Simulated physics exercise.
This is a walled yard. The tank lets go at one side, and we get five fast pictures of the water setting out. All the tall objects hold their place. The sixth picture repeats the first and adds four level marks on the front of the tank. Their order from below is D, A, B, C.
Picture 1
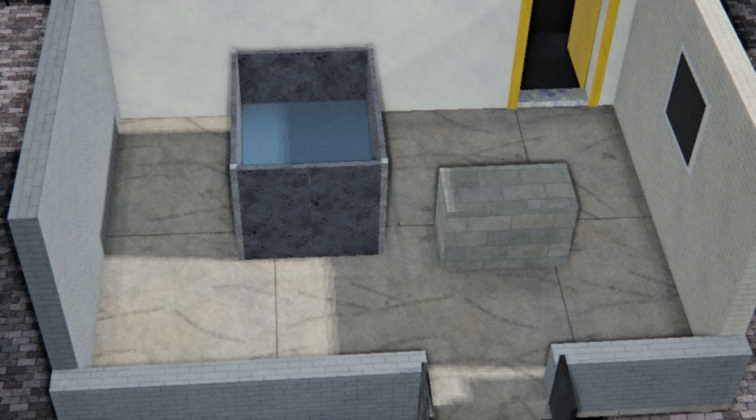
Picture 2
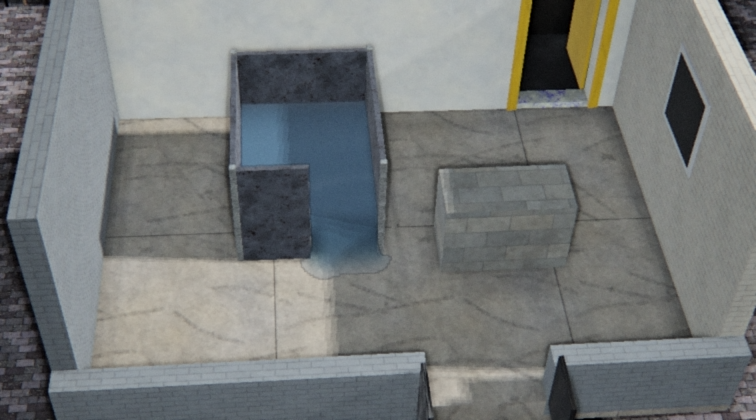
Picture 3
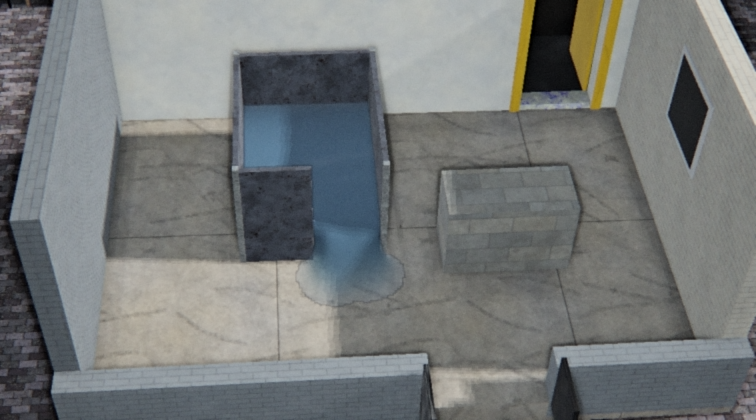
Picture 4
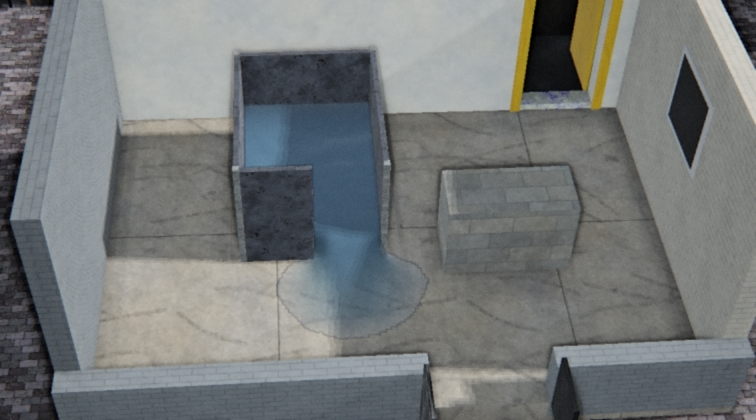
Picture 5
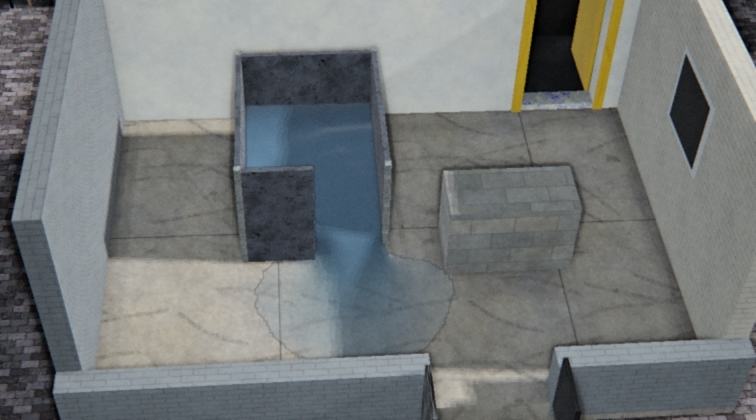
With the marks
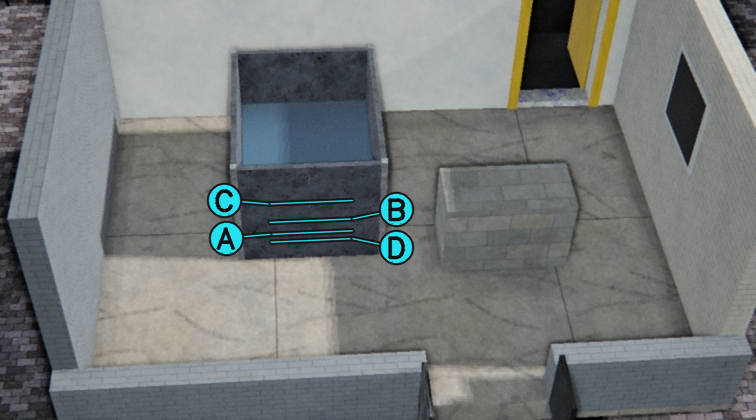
Water sits still in a dark, open-topped tank in a walled yard, beside a pale block and near a yellow-framed doorway. The right part of the tank's front wall is suddenly gone, and water pours through the gap, spreading across the paved floor in a widening, rounded sheet toward the viewer.
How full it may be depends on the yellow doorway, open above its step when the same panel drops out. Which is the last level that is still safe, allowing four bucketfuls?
Choose C.
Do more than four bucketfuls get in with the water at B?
No, not at all.
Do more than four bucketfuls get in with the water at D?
No, not at all.
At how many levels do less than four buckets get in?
All of them.
In cyan, A at (311, 232); B at (311, 220); C at (310, 202); D at (311, 240); from the bottom up D, A, B, C.
Choosing A, nothing gets over.
Choosing B, nothing gets over.
Choosing C, a bucket or two gets in.
Choosing D, nothing gets over.
